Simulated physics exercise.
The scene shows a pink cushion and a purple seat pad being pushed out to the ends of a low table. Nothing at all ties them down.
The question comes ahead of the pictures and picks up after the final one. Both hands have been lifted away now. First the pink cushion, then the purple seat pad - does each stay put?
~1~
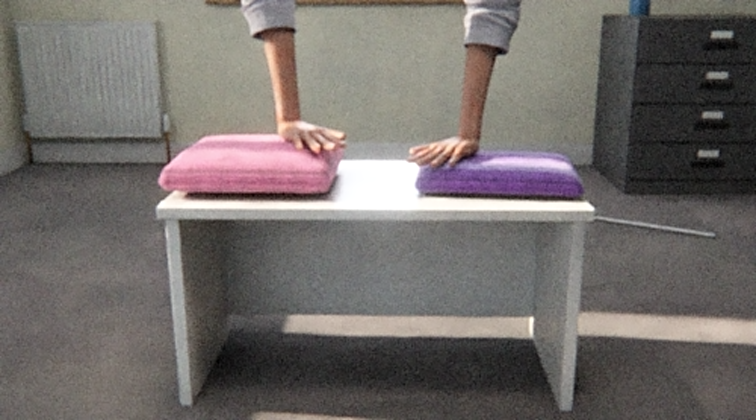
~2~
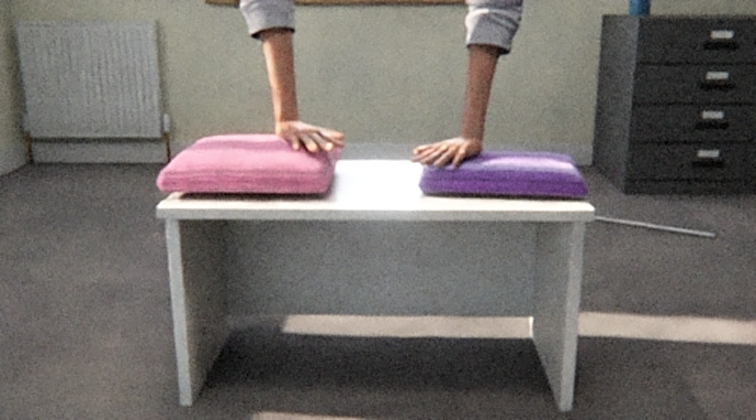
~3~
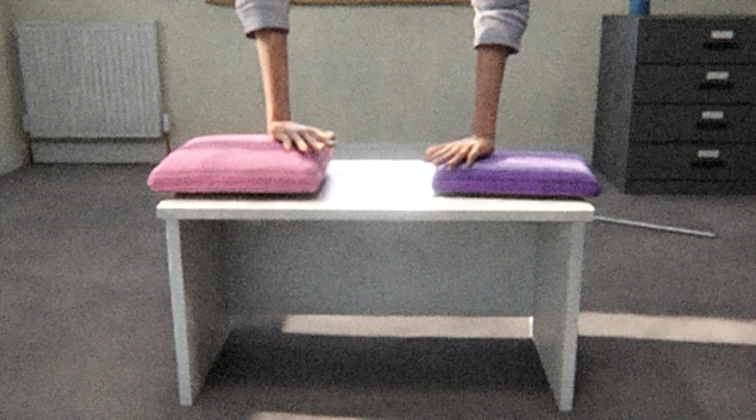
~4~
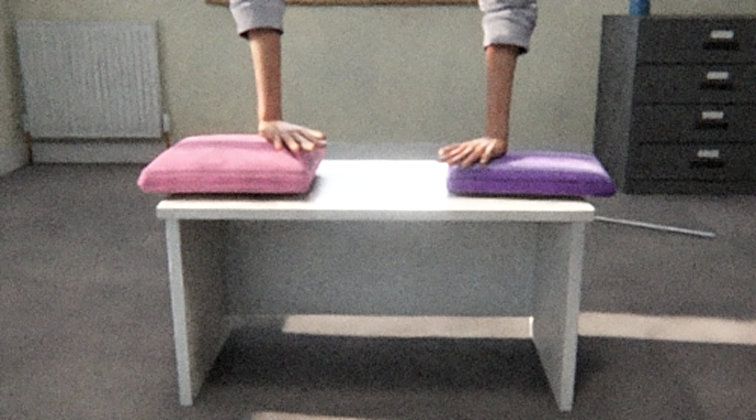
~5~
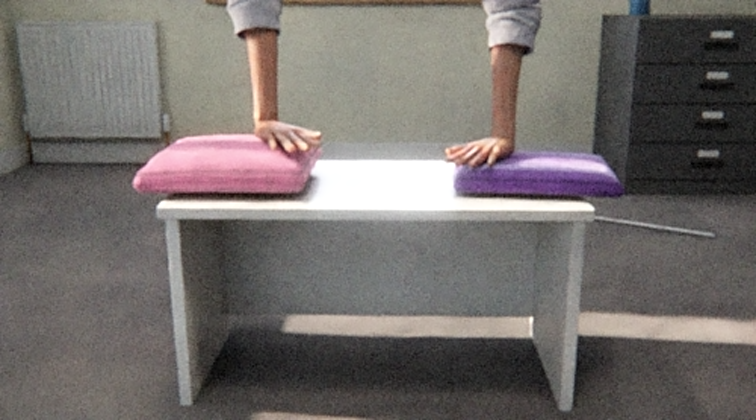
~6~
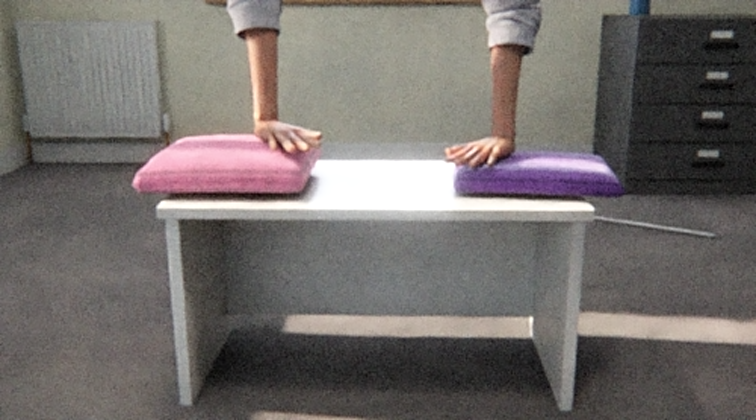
Result: The pink cushion is going to stay on I think. The purple seat pad is going to stay on I think.
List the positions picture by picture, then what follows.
In the first frame, cushion tip (175, 173); seat pad tip (576, 182).
In the second frame, cushion tip (173, 174); seat pad tip (579, 182).
In the third frame, cushion tip (165, 174); seat pad tip (593, 182).
In the fourth frame, cushion tip (155, 174); seat pad tip (607, 182).
In the fifth frame, cushion tip (151, 175); seat pad tip (614, 183).
In the sixth frame, cushion tip (151, 175), a small part past the edge; seat pad tip (614, 183), about a third past the edge.
Then, 0.42 s later than the last view, cushion at rest; seat pad at rest.
Finally, cushion at rest; seat pad at rest. The pink cushion remains on top and the purple seat pad holds its place.
